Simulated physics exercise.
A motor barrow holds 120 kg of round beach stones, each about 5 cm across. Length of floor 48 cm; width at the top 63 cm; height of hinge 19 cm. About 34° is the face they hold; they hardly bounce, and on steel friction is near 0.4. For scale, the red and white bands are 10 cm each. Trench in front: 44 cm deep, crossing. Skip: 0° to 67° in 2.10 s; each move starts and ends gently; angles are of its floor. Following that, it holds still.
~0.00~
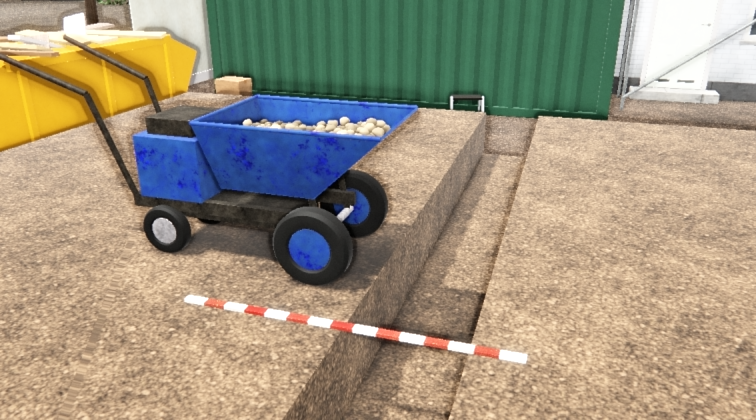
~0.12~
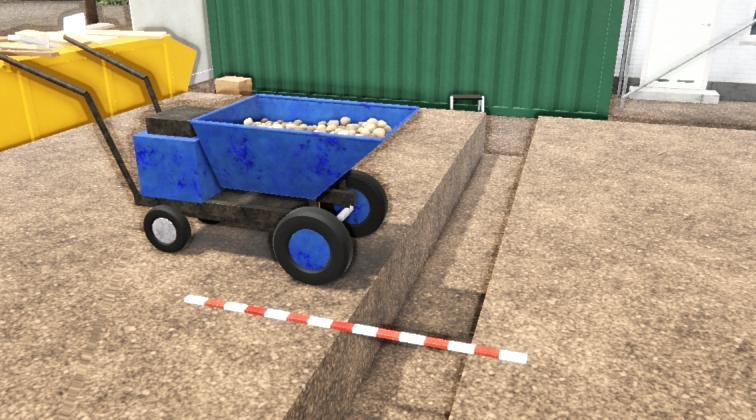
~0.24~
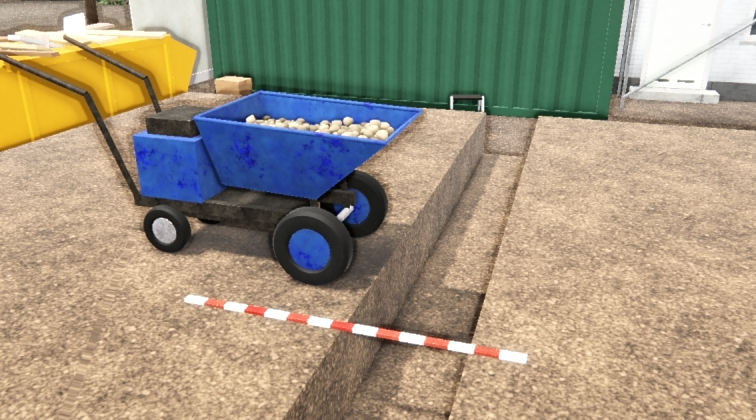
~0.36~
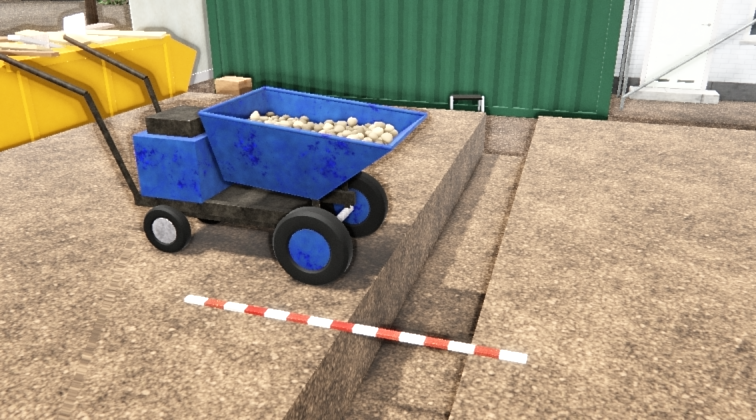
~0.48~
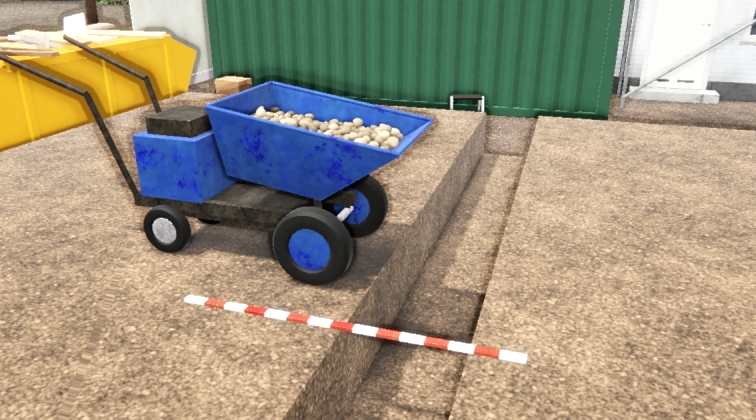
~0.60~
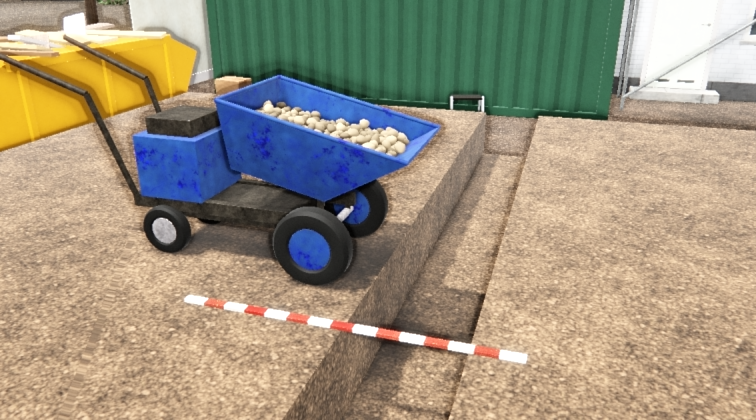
At the start, a blue motor barrow filled with round, pale stones stands beside a trench, its skip level behind a red and white striped pole on the ground. The skip's rear slowly rises and its front lip lowers toward the right, while the wheels stay still and the stones tilt with it.
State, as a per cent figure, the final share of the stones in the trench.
The final share is about 60 per cent.
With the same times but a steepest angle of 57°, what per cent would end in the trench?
Some 60 in a hundred, I'd say.
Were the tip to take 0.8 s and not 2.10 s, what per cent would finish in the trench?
Then roughly 50 percent.
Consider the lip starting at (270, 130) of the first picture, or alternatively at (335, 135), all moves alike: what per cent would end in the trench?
85 and 100 %.
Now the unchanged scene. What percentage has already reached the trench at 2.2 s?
Some 35 per cent of the load by that point.
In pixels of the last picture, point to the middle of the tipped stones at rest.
The resting stones are centred at roughly (474, 337).
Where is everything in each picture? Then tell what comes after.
Lip at (381, 140), floor tilted 0°, highest stones at (354, 128), in the first picture.
Lip at (382, 141), floor tilted 1°, highest stones at (353, 128); the stones move at 0.1 m/s on average, in the second picture.
The skip is at 2°, its lip at (386, 144); the top of the load is at (345, 128); the stones move at 0.2 m/s on average, in the third picture.
The skip is at 5°, its lip at (392, 148); the top of the load is at (294, 123); the stones move at 0.2 m/s on average, in the fourth picture.
Lip at (399, 155), floor tilted 9°, highest stones at (270, 118); the stones move at 0.3 m/s on average, in the fifth picture.
Lip at (408, 164), floor tilted 13°, highest stones at (274, 111); the stones move at 0.3 m/s on average, in the sixth picture.
After 1.6 s the floor is at 57°; 98 % in the skip, 2 % in the trench; the foremost stones are at (470, 256).
After 2.2 s the floor is at 67°; 32 % in the skip, 34 % in the trench, 34 % past the trench; the foremost stones are at (616, 300).
After 2.5 s the floor is at 67°; 7 % in the skip, 52 % in the trench, 41 % past the trench; the foremost stones are at (660, 311).
After 4.5 s the floor is at 67°; 0 % in the skip, 60 % in the trench, 40 % past the trench; the foremost stones are at (667, 313).
